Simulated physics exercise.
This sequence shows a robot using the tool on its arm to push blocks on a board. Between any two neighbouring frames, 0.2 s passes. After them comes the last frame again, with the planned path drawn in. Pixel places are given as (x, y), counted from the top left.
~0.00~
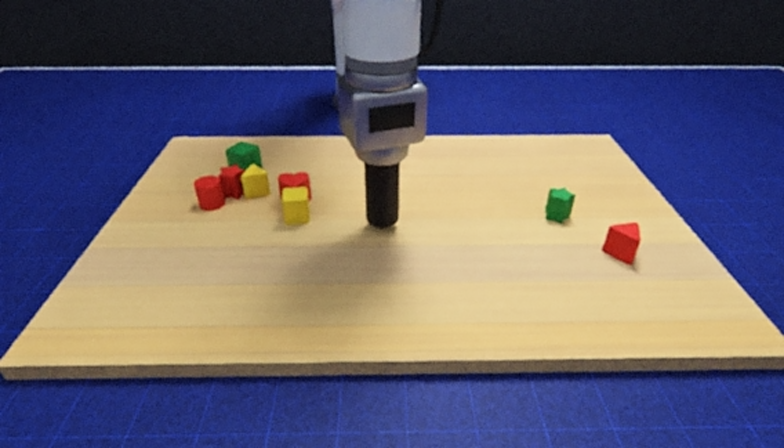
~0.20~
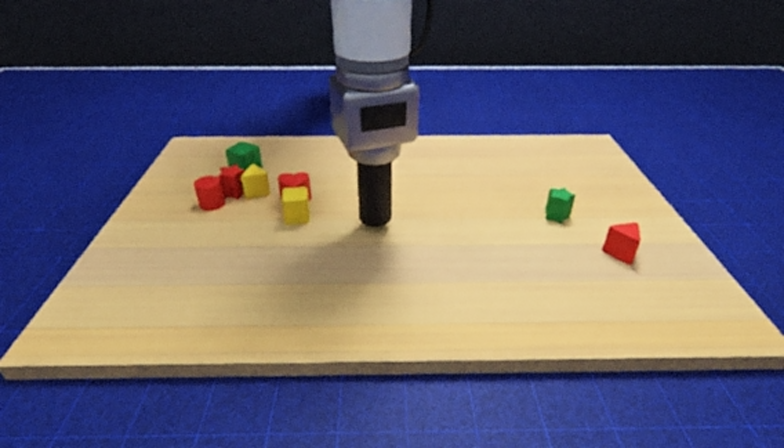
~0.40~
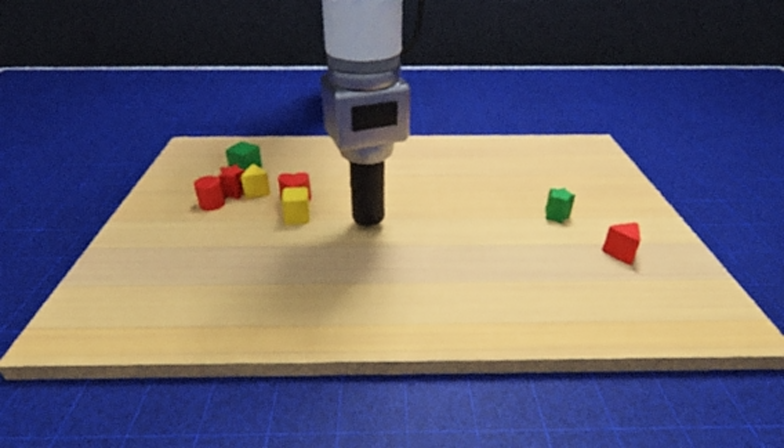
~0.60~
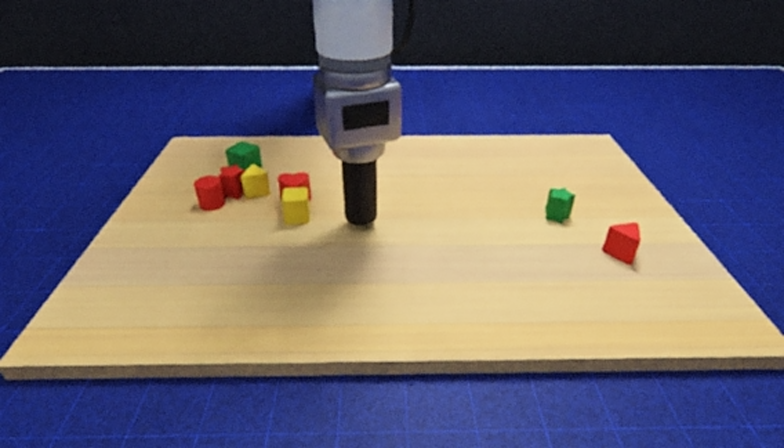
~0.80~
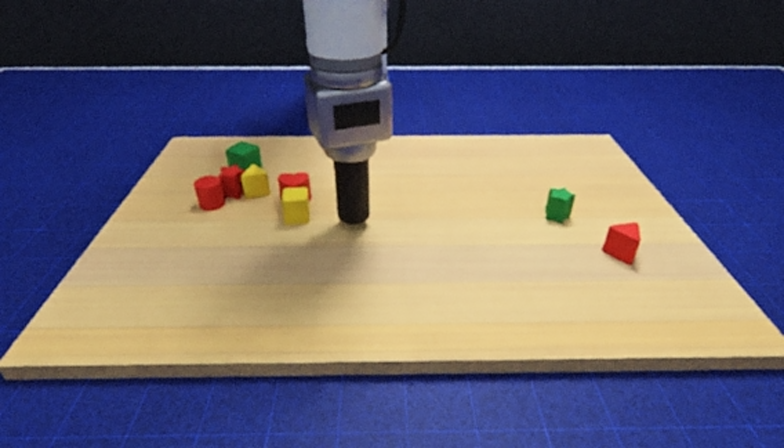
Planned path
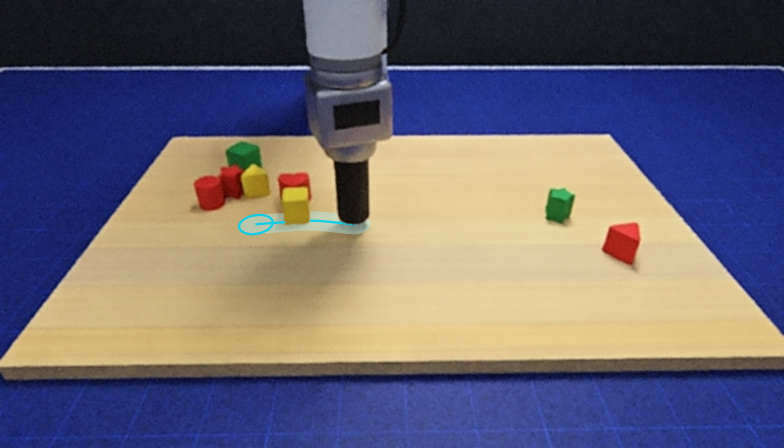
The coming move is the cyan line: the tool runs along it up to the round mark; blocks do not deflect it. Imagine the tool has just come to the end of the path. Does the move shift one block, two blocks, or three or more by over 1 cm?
That push would leave one block displaced by more than about 1 cm.
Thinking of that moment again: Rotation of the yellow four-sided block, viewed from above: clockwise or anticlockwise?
I'd predict that, seen from above, the yellow four-sided block rotates clockwise.
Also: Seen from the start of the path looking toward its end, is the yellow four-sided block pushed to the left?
I believe not.
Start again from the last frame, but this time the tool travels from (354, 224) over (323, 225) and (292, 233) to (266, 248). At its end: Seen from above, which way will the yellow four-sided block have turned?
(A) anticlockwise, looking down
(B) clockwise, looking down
Choice B: Clockwise, looking down.
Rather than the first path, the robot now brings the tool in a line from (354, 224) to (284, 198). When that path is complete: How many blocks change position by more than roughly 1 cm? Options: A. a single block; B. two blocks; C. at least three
C - at least three.
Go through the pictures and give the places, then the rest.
The first frame shows tool's lower end (383, 219); red heart (293, 178); yellow four-sided block (295, 194).
The second frame shows tool (376, 219); blocks still.
The third frame shows tool (368, 218); blocks still.
The fourth frame shows tool (361, 217); blocks still.
The fifth frame shows tool (354, 216); red heart (293, 178); yellow four-sided block (295, 194).
Drawn move, from (354, 224) through (306, 221) to (256, 224).
What follows on the original path. One third of the way, tool (320, 213); yellow four-sided block (291, 193).
Two thirds of the way, tool (287, 214); yellow four-sided block (261, 190), turned 50° clockwise.
At the end, tool (254, 216); red heart still; yellow four-sided block (240, 188), turned 75° clockwise.
